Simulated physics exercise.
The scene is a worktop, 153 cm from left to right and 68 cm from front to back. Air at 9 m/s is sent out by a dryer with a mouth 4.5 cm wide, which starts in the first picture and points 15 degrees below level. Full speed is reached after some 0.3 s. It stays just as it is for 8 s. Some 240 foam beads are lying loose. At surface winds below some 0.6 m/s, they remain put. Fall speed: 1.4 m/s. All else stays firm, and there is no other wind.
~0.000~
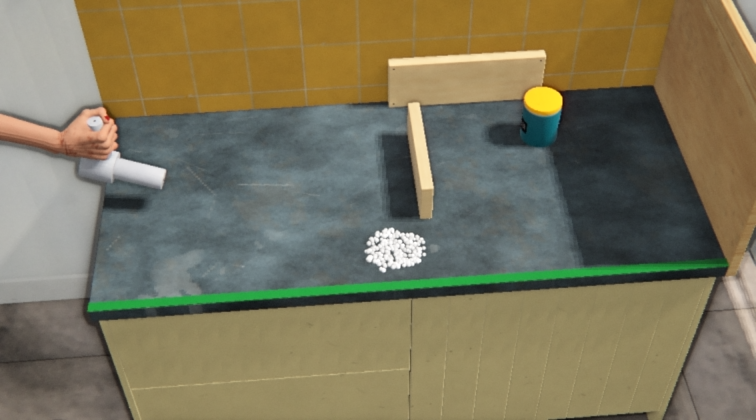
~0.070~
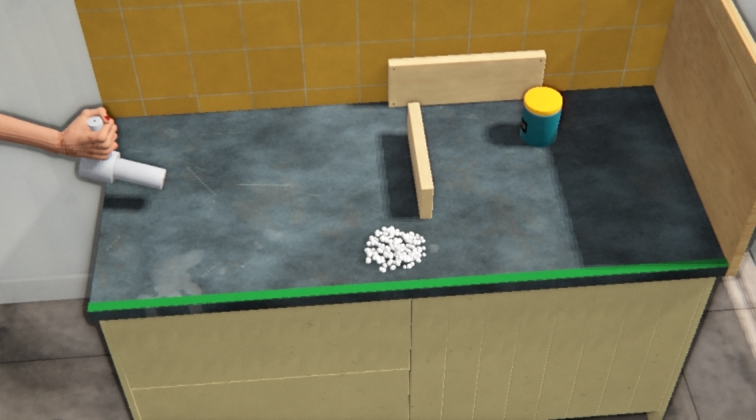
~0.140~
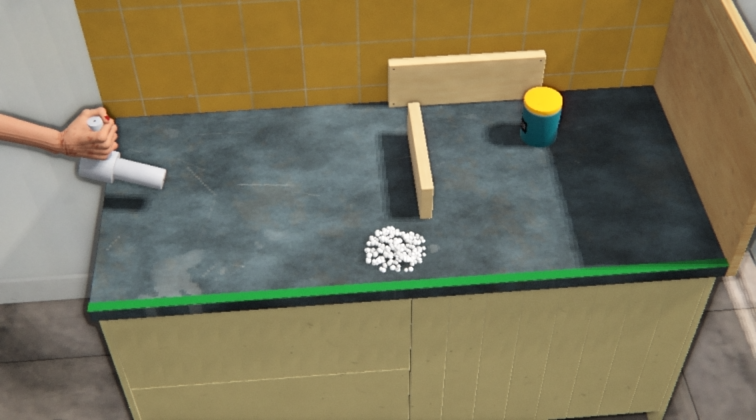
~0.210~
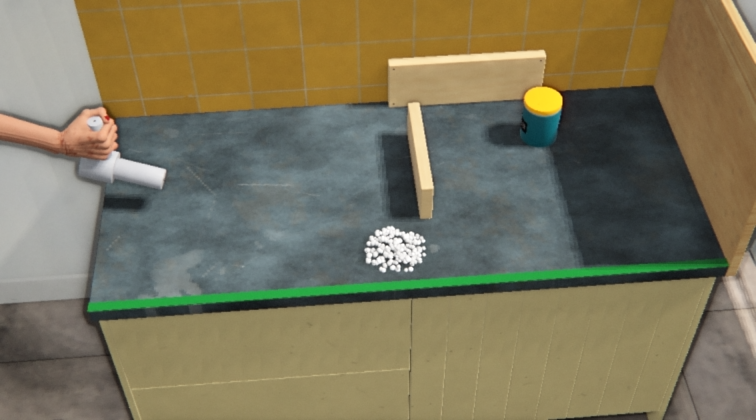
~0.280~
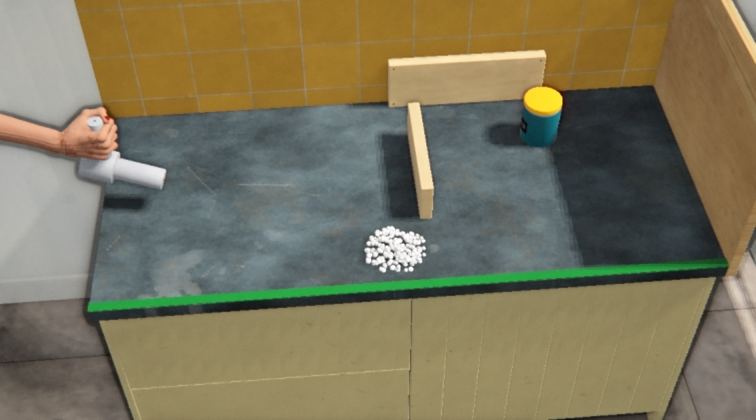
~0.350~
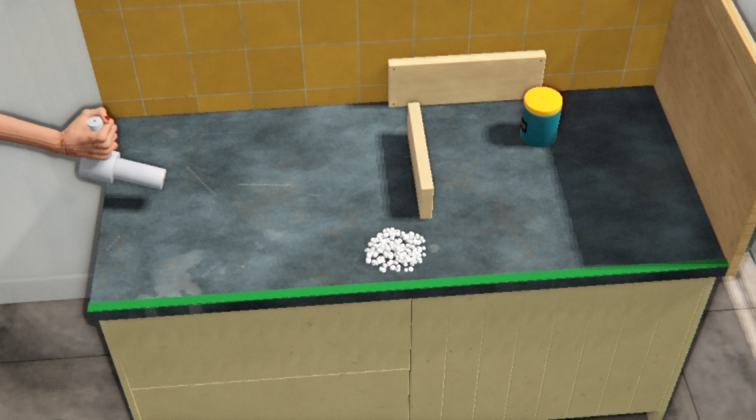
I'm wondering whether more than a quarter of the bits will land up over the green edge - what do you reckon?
The quarter limit is broken.
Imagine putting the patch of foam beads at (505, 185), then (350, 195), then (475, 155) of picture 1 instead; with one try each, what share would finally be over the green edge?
Results, one try each: 0 %, 10 %, 0 %.
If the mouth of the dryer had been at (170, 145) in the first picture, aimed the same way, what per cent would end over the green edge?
I'd put it at around 100 per cent.
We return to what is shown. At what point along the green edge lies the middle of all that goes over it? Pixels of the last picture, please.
Median crossing point, approx. (493, 283).
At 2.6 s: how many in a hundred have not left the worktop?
I'd put it near 0 per cent at that time.
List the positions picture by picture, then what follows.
The middle of the foam beads is near (396, 251), none has stirred yet and the mouth of the dryer is at (163, 180), in the first frame.
The middle of the foam beads is near (396, 251), none has stirred yet and the green edge is centred on (414, 289), in the second frame.
The middle of the foam beads is near (396, 251), none has stirred yet, the top of a board is at (420, 144) and the top of a jar is at (544, 99), in the third frame.
The middle of the foam beads is near (396, 251) and none has stirred yet, in the fourth frame.
The middle of the foam beads is near (396, 251) and none has stirred yet, in the fifth frame.
The middle of the foam beads is near (396, 251) and none has stirred yet, in the sixth frame.
After 1.6 s, 0 % are on the move or not yet settled, 100 % are over the green edge.
After 2.6 s, 0 % are on the move or not yet settled, 100 % are over the green edge.
After 4.4 s, 0 % are on the move or not yet settled, 100 % are over the green edge.
After 8.0 s, at the end, 100 % are over the green edge.
